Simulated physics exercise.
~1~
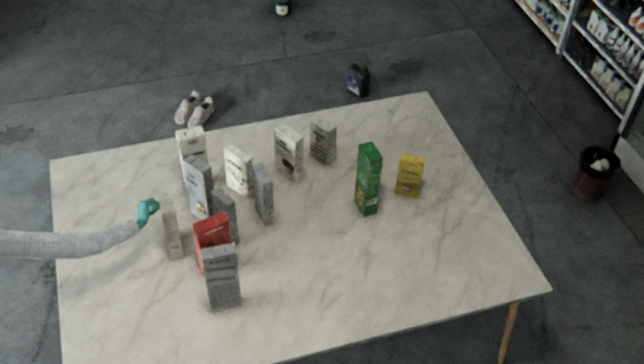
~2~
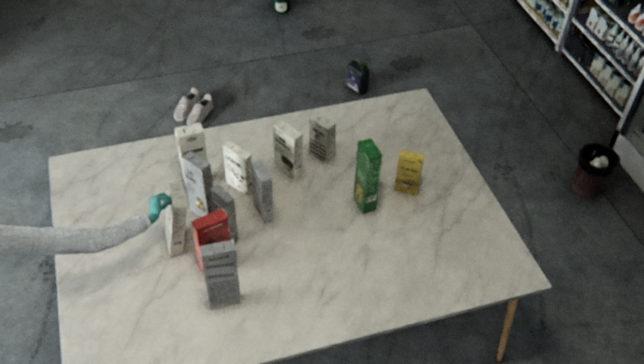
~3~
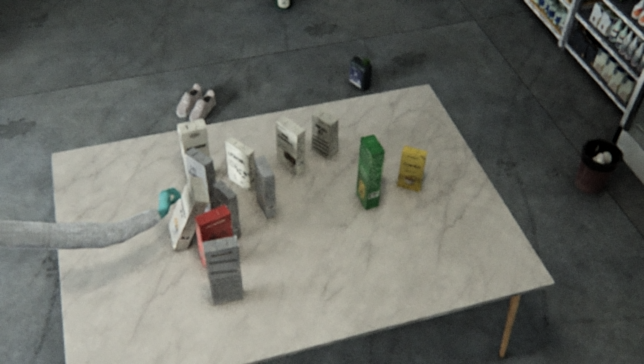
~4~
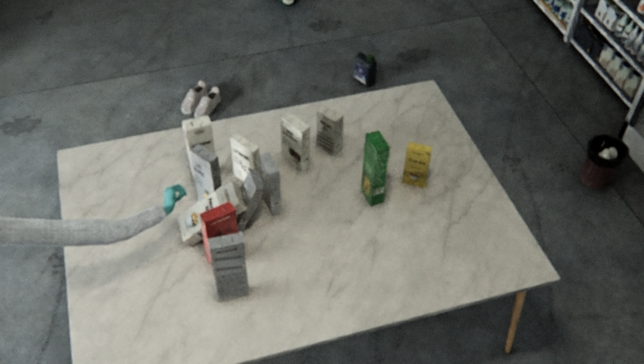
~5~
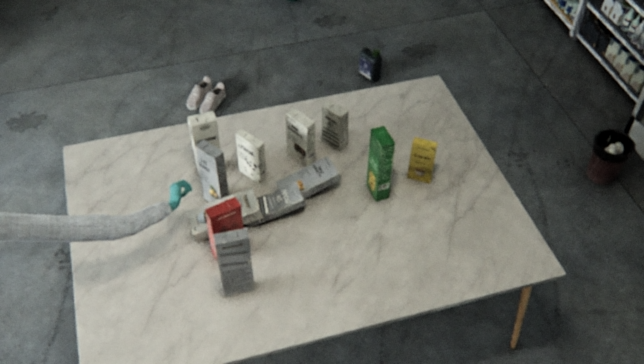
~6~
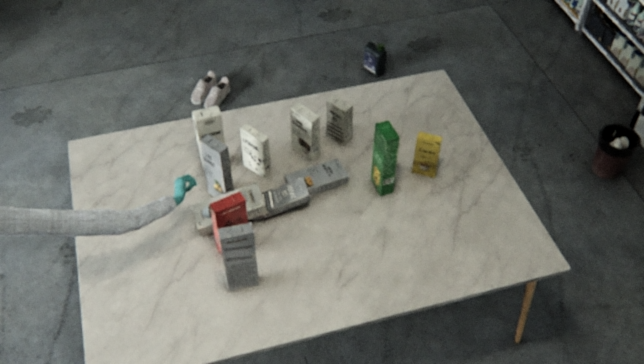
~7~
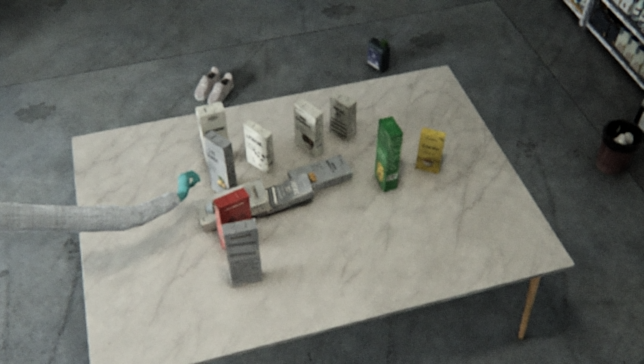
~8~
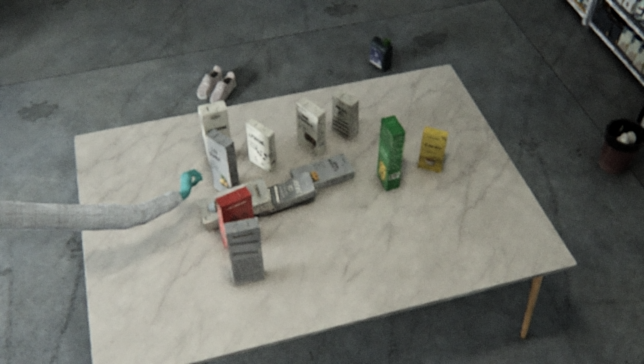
A gloved hand tips a box, toppling two others in a row while the rest stand.
